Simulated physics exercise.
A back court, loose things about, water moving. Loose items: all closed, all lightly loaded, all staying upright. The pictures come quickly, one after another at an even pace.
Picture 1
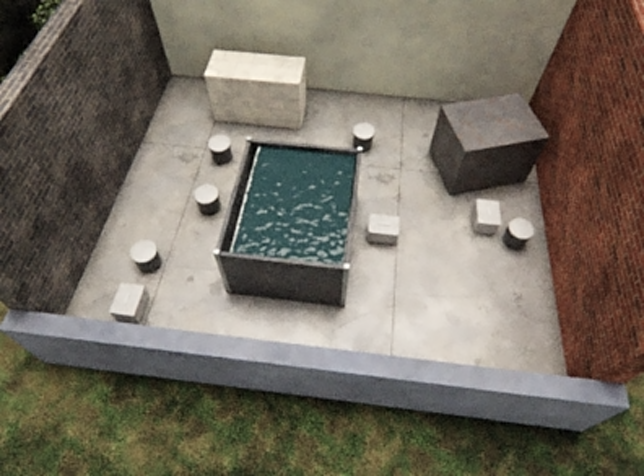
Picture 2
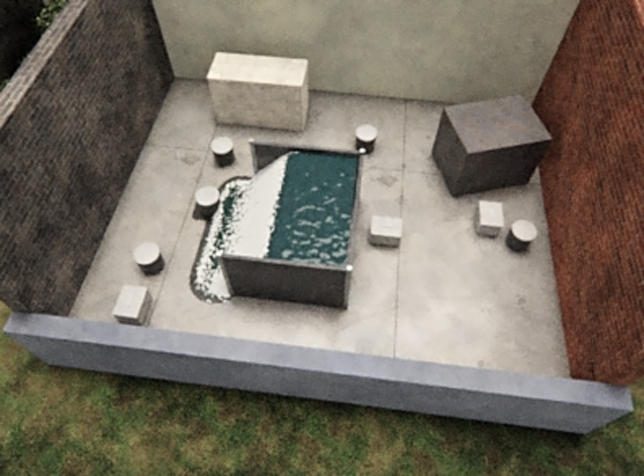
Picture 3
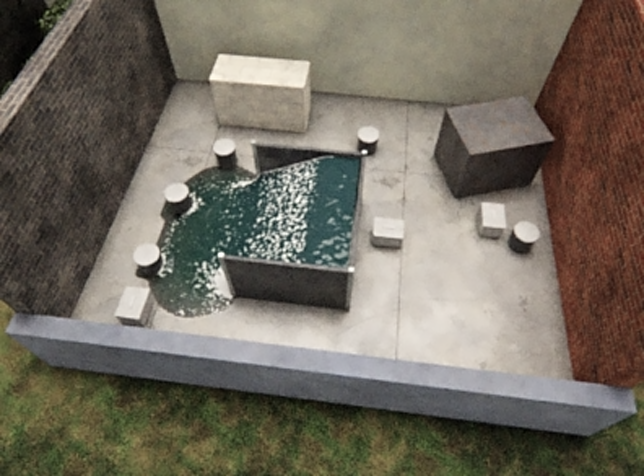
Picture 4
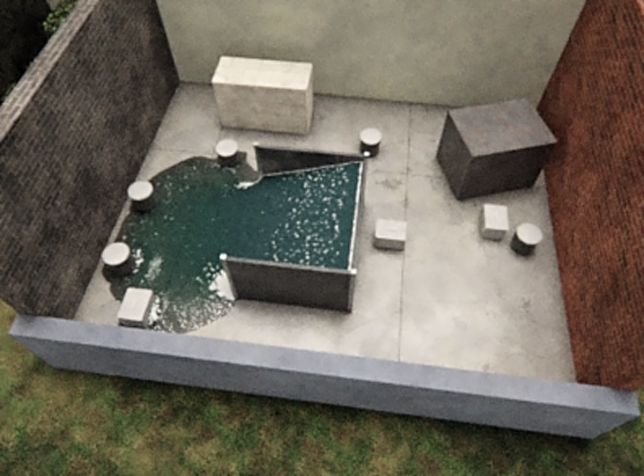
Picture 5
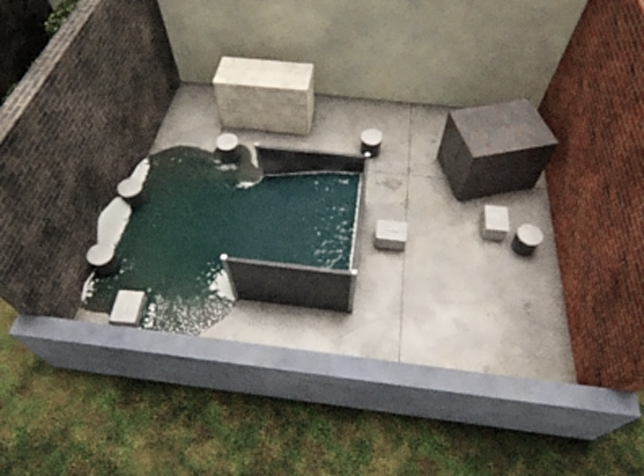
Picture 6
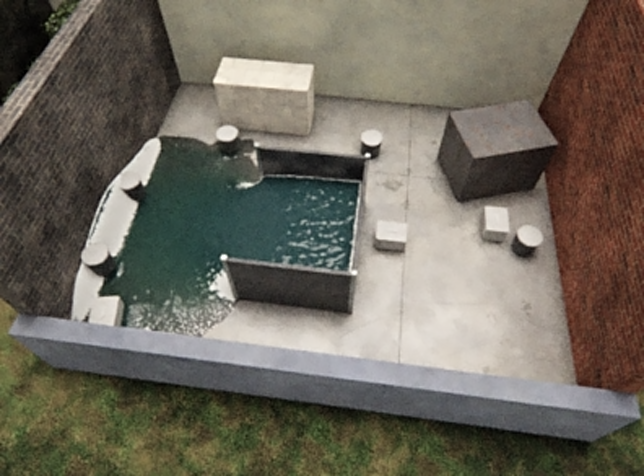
Green-blue water pours from the open left side of a dark-walled tank in a pale paved court, seen from high above between a dark left wall and a reddish right one. Round dark containers with pale tops and small whitish boxes stand around it, with larger pale and dark blocks behind. The water spreads left, carrying two containers and nudging a box leftward, then foams along the wall as the view drifts slightly.
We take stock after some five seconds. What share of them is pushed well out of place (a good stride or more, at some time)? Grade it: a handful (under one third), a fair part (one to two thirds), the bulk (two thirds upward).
The bulk.
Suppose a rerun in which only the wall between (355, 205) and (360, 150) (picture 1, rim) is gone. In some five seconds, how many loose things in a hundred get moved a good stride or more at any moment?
Near 60 in a hundred.
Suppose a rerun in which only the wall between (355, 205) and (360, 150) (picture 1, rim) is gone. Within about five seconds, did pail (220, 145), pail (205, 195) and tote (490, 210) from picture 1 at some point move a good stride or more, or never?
Same order as named: Not sent that far; not sent that far; sent that far.
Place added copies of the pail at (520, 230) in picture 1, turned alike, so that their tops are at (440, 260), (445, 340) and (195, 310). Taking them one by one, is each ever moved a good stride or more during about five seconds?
Listed in order: Hardly budges, displaced, then displaced.
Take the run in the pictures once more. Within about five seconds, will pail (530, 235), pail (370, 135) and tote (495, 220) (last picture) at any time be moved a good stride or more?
Going through them in order: First got well clear, second got well clear, third kept nearby.
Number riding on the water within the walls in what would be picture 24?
3 in total.
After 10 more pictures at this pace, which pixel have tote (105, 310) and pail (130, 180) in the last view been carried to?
I'd say about (198, 310) for the first and about (193, 82) for the second.
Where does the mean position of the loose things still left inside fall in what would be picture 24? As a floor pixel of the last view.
Roughly at (370, 213) in the last view.
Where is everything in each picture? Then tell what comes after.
A pail at (206, 193) rests on the ground; a pail at (143, 251), on the bottom; 0 of 8 have shifted, in the first frame.
A pail at (207, 195), on the bottom; a pail at (146, 253) rests on the ground; 0 of 8 have shifted, in the second frame.
A pail at (176, 192), on the bottom, a stride from its start; a pail at (146, 254) rests on the ground; 1 of 8 have shifted, in the third frame.
A pail at (140, 190), on the bottom, a stride from its start; a pail at (116, 253) rests on the ground, a stride from its start; 2 of 8 have shifted, in the fourth frame.
A pail at (130, 187) floats, a stride from its start; a pail at (100, 254) floats, a stride from its start; 4 of 8 have shifted, in the fifth frame.
A pail at (128, 180) floats, a stride from its start; a pail at (95, 254), afloat, a stride from its start; 4 of 8 have shifted, in the sixth frame.
A moment on, 4 of 8 are well off their spots; 3 afloat.
Next, 4 of 8 are well off their spots; 4 afloat.
Later, 3 of 8 are well off their spots; 3 afloat.
In the end, 6 of 8 are well off their spots, and 6 have been at some point; 7 afloat.
